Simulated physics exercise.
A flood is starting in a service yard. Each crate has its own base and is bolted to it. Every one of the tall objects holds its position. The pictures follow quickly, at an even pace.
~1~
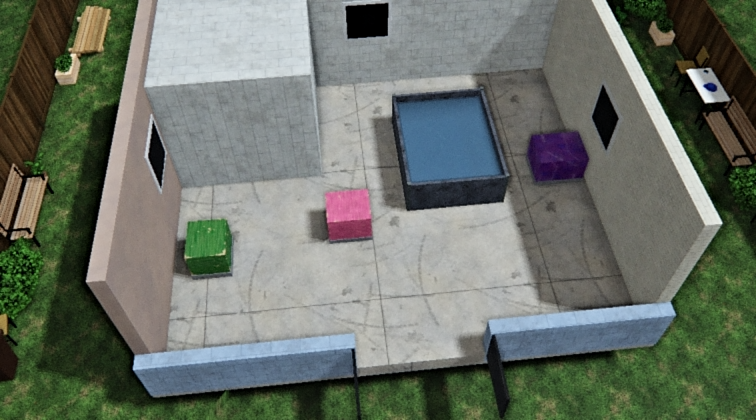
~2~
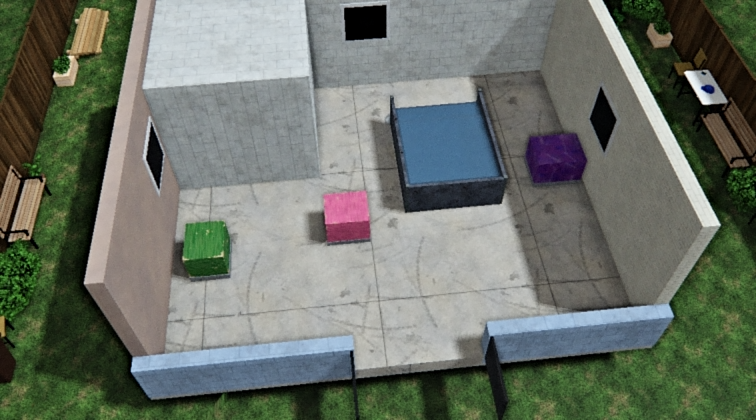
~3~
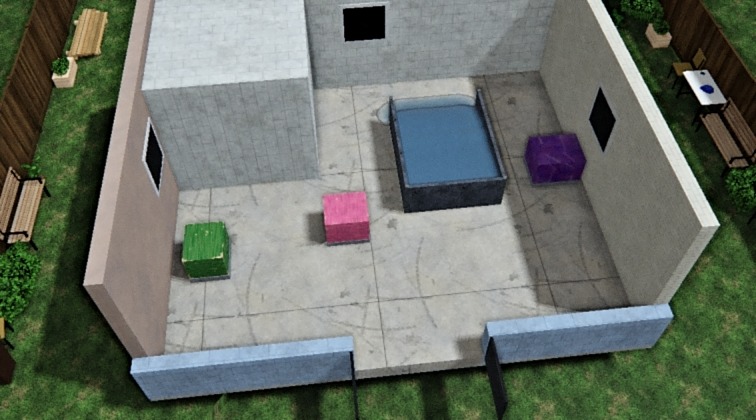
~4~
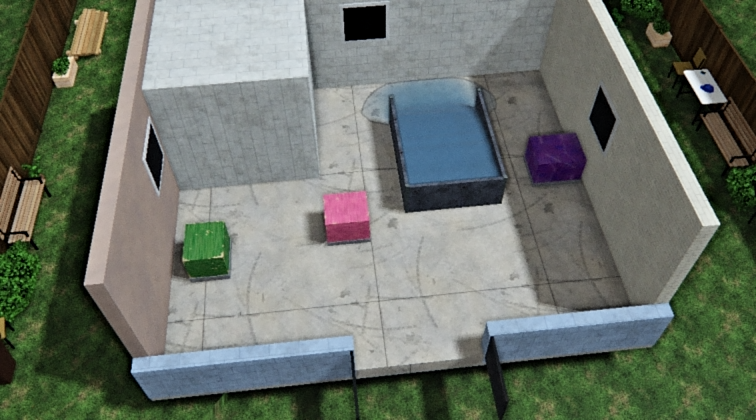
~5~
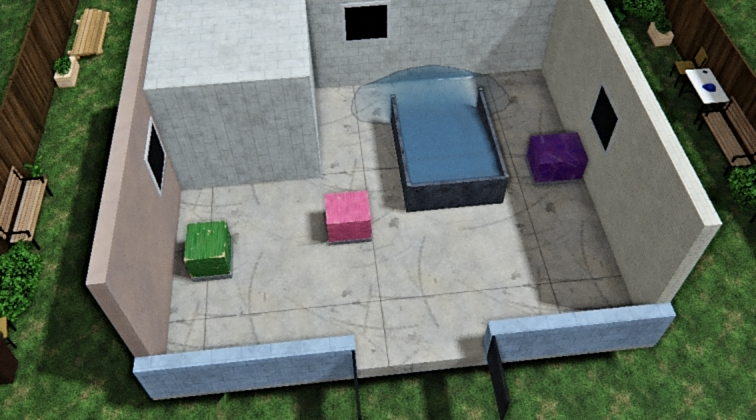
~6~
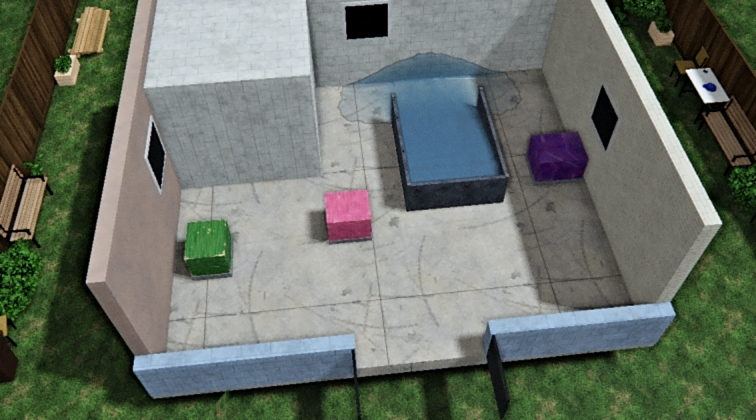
Water pours from the far side of the open tank and spreads across the yard floor.
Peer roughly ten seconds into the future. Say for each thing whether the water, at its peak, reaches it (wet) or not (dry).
Purple crate: Wet; green crate: Dry; pink crate: Wet.
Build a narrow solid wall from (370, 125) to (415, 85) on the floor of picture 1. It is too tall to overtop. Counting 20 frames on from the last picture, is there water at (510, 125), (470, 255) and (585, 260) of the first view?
One by one: Soaked, spared, soaked.
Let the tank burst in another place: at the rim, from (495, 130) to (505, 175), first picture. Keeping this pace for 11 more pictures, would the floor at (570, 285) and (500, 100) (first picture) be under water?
Submerged, submerged.
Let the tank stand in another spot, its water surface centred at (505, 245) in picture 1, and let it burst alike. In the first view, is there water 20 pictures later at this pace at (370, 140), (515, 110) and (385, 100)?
In that order: Flooded, awash, awash.
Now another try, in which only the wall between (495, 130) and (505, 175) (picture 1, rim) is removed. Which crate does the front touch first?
The purple-painted one, by my reading.
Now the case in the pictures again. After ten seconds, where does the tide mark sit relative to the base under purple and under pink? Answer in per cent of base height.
Peak levels: Approx. 320 % then 260 %.
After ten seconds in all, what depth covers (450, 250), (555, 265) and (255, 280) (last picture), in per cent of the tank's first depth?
Going place by place: 10 %, 10 % and 8 %.
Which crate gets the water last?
The answer here is the green one.
A moment on, water covers 15 % of the floor; the purple crate not reached, the green crate not reached, the pink crate not reached.
Next, water covers 20 % of the floor; the purple crate water round its plinth, the green crate not reached, the pink crate not reached.
Then, water covers 40 % of the floor; the purple crate water round its plinth, the green crate not reached, the pink crate water round its plinth.
Later, water covers 80 % of the floor; the purple crate water round its plinth, the green crate water round its plinth, the pink crate water round its plinth.
In the end, water covers 95 % of the floor; the purple crate was topped, the green crate stayed above the water, the pink crate was topped.
